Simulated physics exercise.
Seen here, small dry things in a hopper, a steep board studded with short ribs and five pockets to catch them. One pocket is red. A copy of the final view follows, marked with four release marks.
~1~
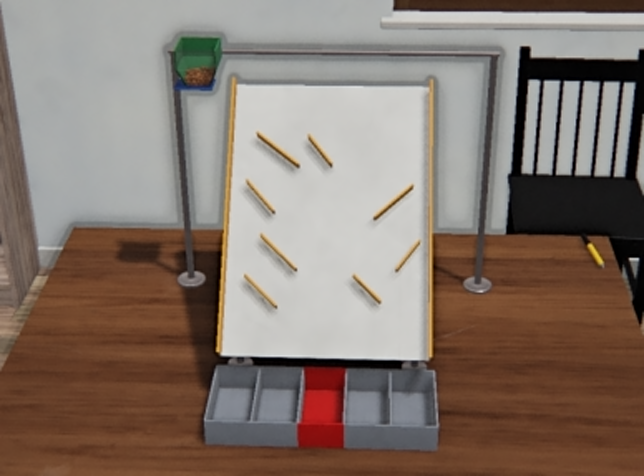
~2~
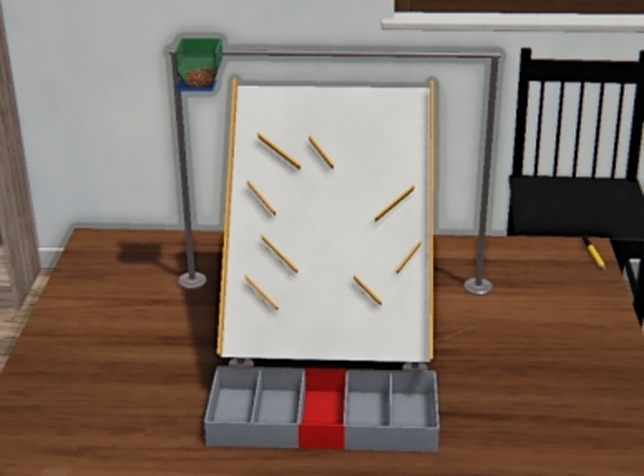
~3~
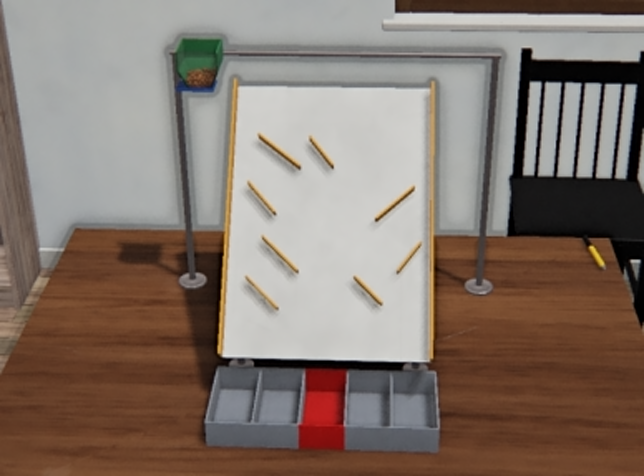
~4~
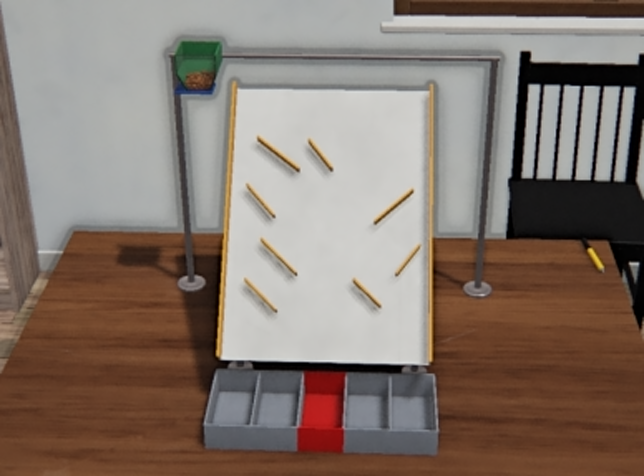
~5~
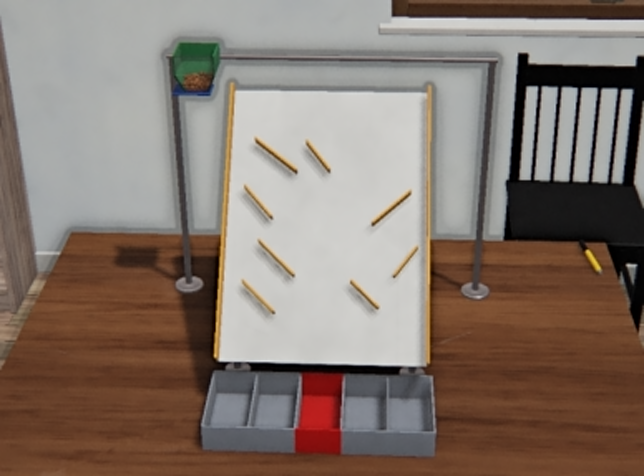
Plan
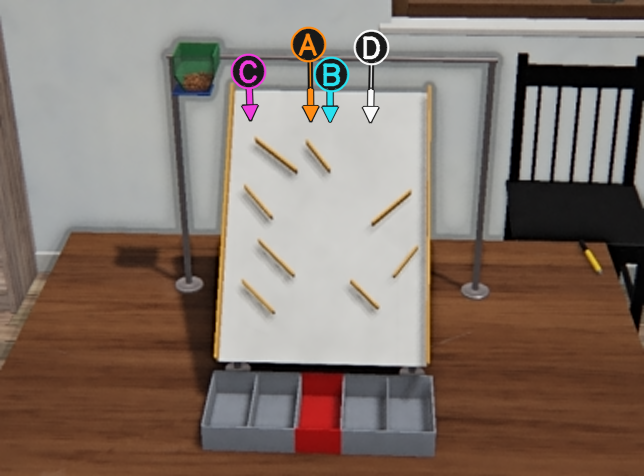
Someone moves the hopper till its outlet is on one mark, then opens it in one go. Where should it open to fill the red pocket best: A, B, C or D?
I would pick mark D.
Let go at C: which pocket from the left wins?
The first from the left.
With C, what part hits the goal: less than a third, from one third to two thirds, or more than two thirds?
Mark C gives less than a third.
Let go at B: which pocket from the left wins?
The fifth.
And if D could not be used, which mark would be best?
That is mark A.
On the marked copy, mark A meets the board at (310, 115); mark B meets the board at (330, 116); mark C meets the board at (250, 114); mark D meets the board at (370, 116).
For mark A, about a quarter in the red pocket, about two thirds in other pockets, a small part outside the box.
For mark B, a small part in the red pocket, most in other pockets, a stray few outside the box.
For mark C, a small part in the red pocket, most in other pockets, a small part outside the box.
For mark D, about two thirds in the red pocket, about a third in other pockets, a stray few outside the box.
